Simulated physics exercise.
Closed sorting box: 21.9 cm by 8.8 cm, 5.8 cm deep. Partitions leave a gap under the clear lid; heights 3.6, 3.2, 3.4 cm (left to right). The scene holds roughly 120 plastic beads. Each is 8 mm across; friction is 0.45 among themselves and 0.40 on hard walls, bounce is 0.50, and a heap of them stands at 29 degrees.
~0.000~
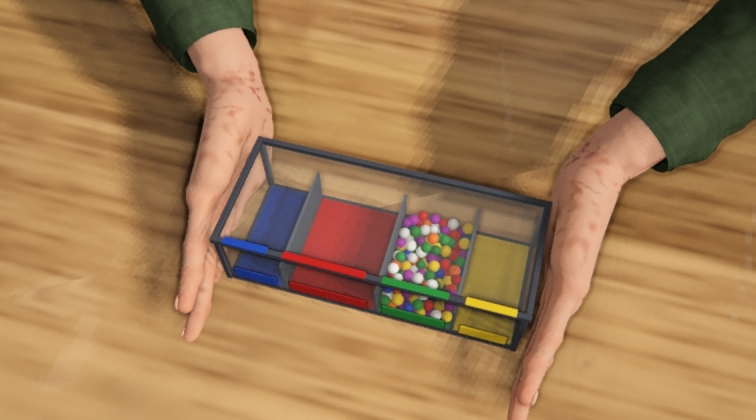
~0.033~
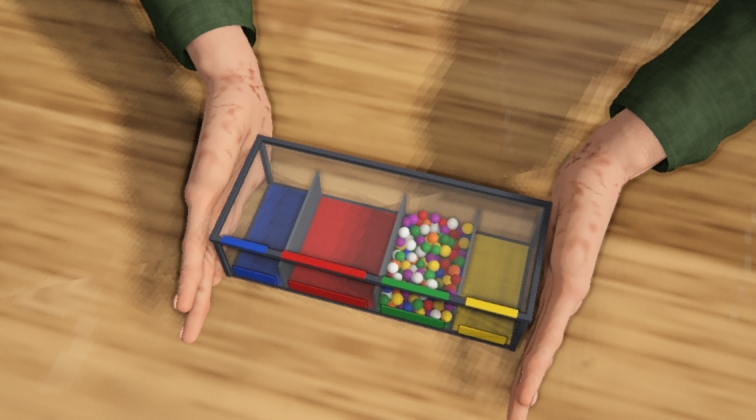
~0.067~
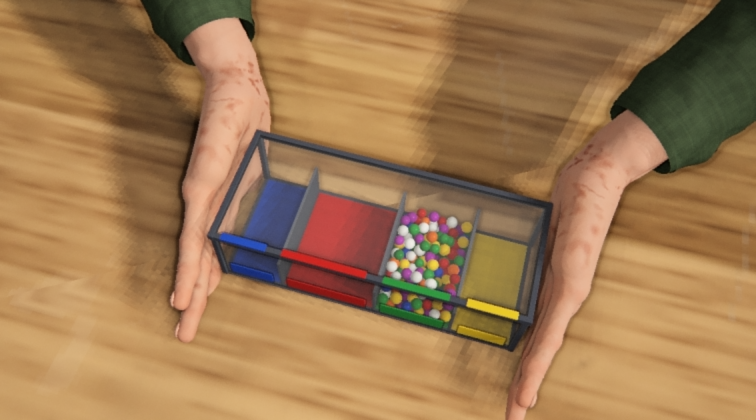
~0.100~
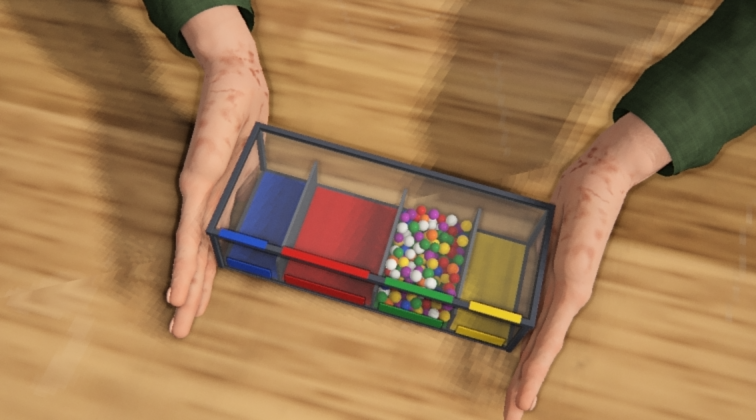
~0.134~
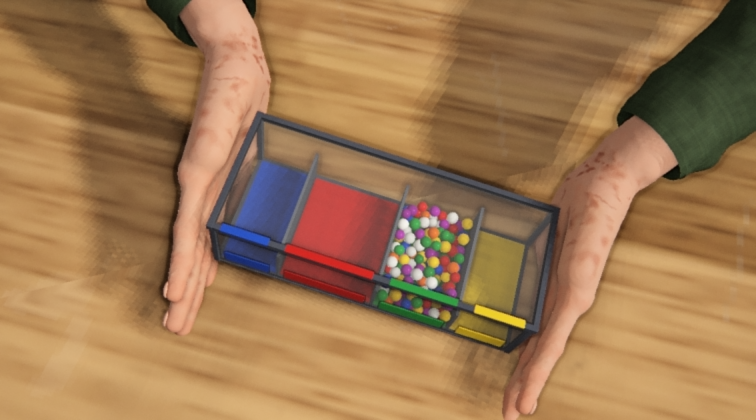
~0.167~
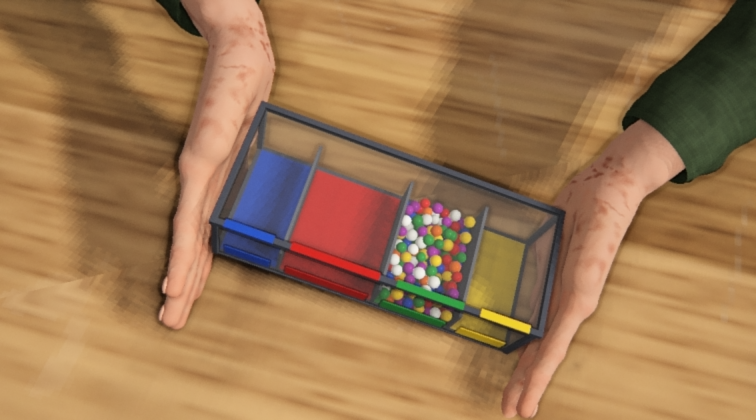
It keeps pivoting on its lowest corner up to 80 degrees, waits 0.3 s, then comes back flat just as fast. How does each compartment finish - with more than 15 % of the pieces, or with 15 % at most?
Red compartment: At most 15 %, blue compartment: At most 15 %, green compartment: More than 15 %, yellow compartment: More than 15 %.
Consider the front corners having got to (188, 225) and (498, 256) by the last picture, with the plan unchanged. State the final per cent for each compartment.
That leaves red with 10 percent, blue with 30, green with 55 and yellow with 0 percent.
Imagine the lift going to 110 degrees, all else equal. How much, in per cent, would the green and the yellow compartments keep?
The green compartment would hold 15 per cent, the yellow one 85 per cent.
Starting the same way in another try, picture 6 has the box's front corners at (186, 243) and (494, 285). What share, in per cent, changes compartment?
Then roughly 50 per cent.
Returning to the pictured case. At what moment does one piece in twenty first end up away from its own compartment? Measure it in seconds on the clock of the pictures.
Note: T close to 0.75 s.
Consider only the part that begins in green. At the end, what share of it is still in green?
Fraction kept: Approx. 70 %.
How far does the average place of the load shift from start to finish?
It moves around 2.5 centimetres.
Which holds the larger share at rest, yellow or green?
It is the green one.
Then, at 0.86 s, tilt 80 degrees; green 85 %, yellow 15 %.
Then, at 1.33 s, tilt 44 degrees; green 75 %, yellow 25 %.
After 1.87 s, tilt 0 degrees; green 75 %, yellow 25 %.
In the end, at 2.5 s, red 0 %, blue 0 %, green 75 %, yellow 25 %.
